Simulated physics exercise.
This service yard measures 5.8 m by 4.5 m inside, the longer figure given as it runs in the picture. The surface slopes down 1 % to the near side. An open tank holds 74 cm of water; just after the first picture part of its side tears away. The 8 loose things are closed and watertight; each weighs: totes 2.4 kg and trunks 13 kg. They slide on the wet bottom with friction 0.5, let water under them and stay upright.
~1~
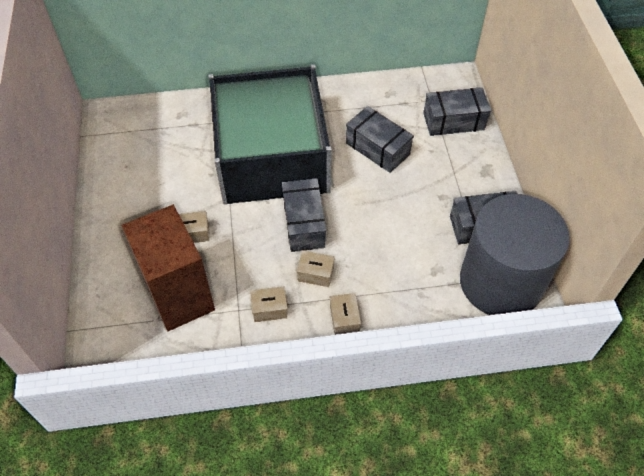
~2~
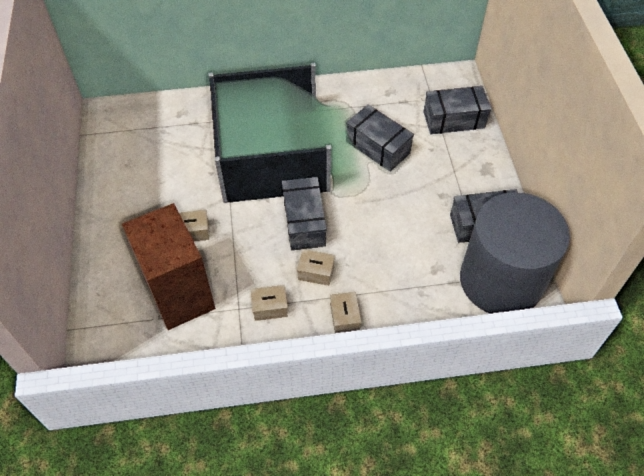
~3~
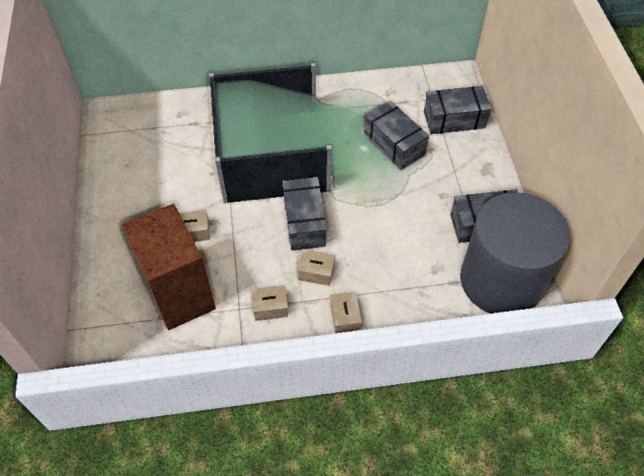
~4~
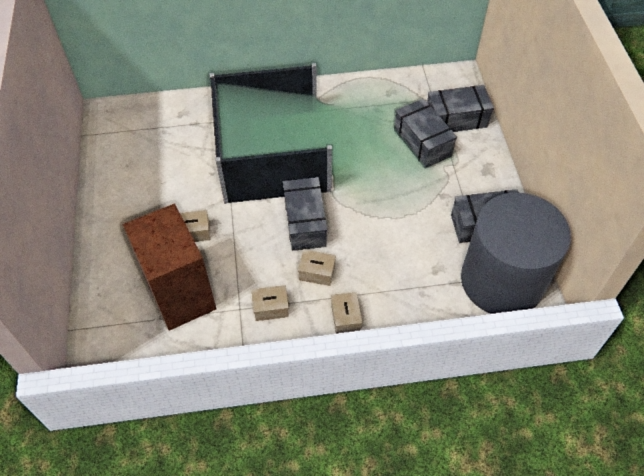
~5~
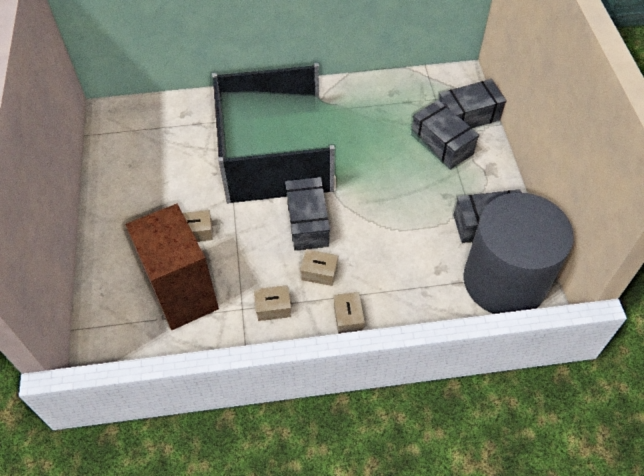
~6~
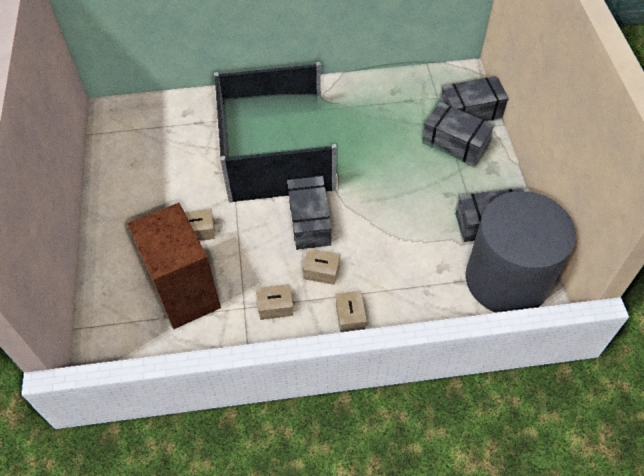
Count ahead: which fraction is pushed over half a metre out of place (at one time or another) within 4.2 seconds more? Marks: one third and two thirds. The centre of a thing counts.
Share: Two thirds or more.
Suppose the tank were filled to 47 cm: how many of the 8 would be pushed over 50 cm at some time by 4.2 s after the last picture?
Then 5.
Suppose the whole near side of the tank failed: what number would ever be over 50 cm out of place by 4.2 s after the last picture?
Then 7.
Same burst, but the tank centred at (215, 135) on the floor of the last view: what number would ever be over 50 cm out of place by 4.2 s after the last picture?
Then 7.
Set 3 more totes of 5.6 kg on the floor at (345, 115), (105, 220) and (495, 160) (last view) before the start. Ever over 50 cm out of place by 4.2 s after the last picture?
In that order: Over, less, more.
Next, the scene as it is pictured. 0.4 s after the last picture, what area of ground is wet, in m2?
About 9.5 m2.
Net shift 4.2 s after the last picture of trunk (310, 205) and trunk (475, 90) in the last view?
In that order: 100 cm, 250 cm.
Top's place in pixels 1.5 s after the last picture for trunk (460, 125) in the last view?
Around (468, 176).
Then, 0.4 s after the last picture 1 of 8 are over 50 cm from their spots; 2 afloat.
Then, 1.5 s after the last picture 1 of 8 are over 50 cm from their spots; 3 afloat.
Then, 2.8 s after the last picture 4 of 8 are over 50 cm from their spots; 3 afloat.
Then, 4.2 s after the last picture 7 of 8 are over 50 cm from their spots, and 7 have been at some point; 6 afloat.
